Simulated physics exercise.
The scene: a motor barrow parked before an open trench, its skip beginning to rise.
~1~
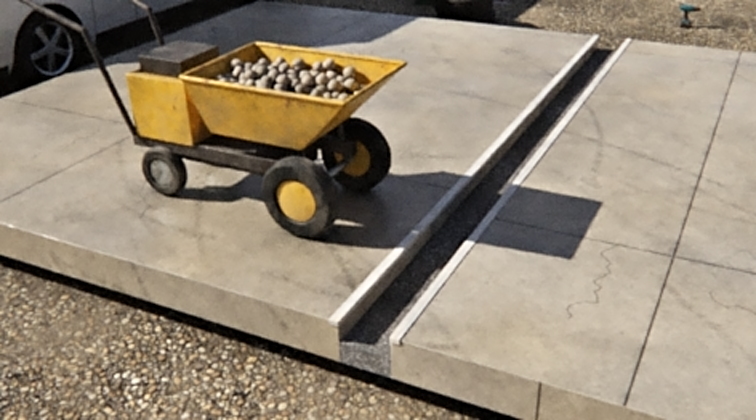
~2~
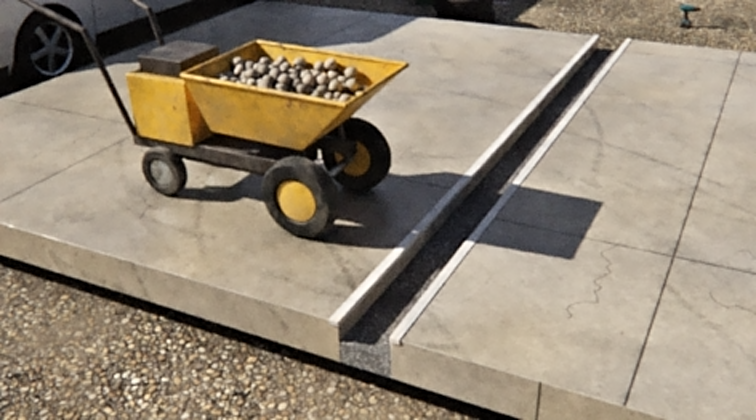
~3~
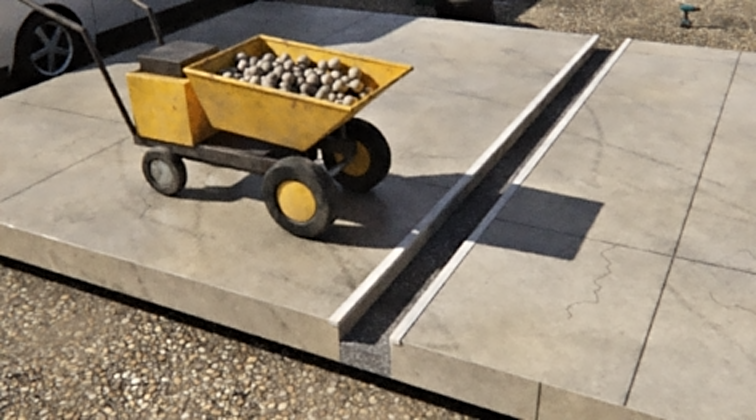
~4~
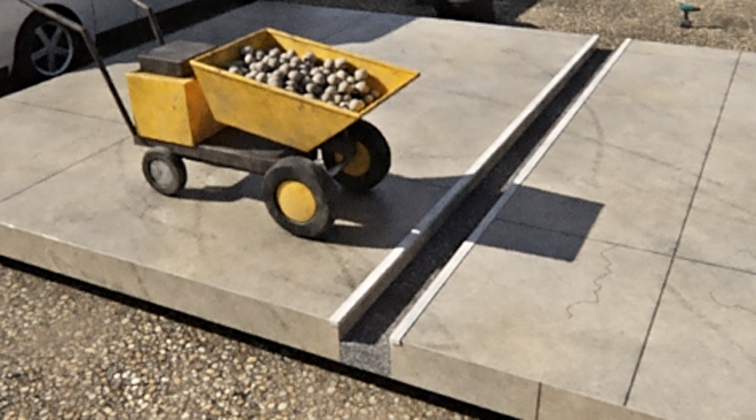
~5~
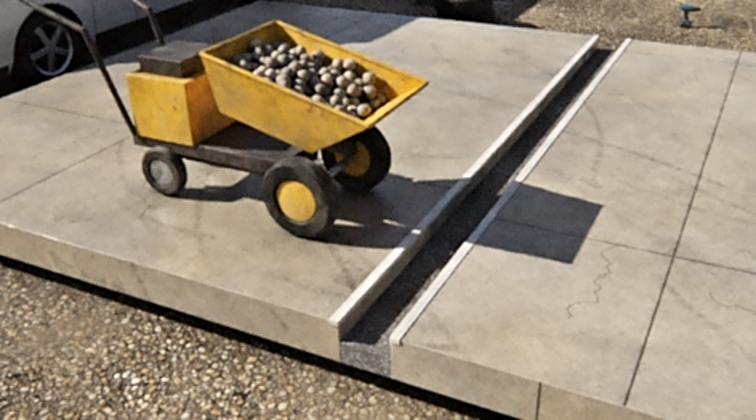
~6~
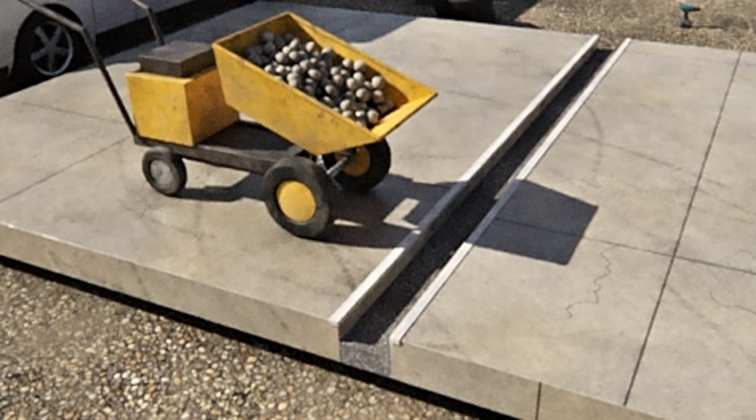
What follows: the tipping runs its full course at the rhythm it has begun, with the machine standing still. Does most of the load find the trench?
Between the edges lies less than half of the load.
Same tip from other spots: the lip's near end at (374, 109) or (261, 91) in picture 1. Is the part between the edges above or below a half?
In turn: Less than half; under half.
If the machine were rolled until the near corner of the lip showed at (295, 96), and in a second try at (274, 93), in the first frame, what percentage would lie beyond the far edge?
About 10 and 0 per cent.
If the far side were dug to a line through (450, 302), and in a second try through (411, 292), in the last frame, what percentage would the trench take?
The first gives 50 %, the second 10 %.
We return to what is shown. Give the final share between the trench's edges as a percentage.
Near 30 %.
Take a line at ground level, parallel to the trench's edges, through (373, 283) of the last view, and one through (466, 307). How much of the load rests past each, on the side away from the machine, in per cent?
In turn 60 and 20 in a hundred.
Shortly afterwards, skip tipped steeply; the whole lot in the skip.
Next, skip tipped right over; near half in the skip; near a quarter in or heaped over the trench; near a quarter beyond it.
Some moments later, skip tipped right over; near a third in the skip; near a third in or heaped over the trench; near a third beyond it.
In the end, skip tipped right over; near a third in the skip; near a third in or heaped over the trench; near a third beyond it.
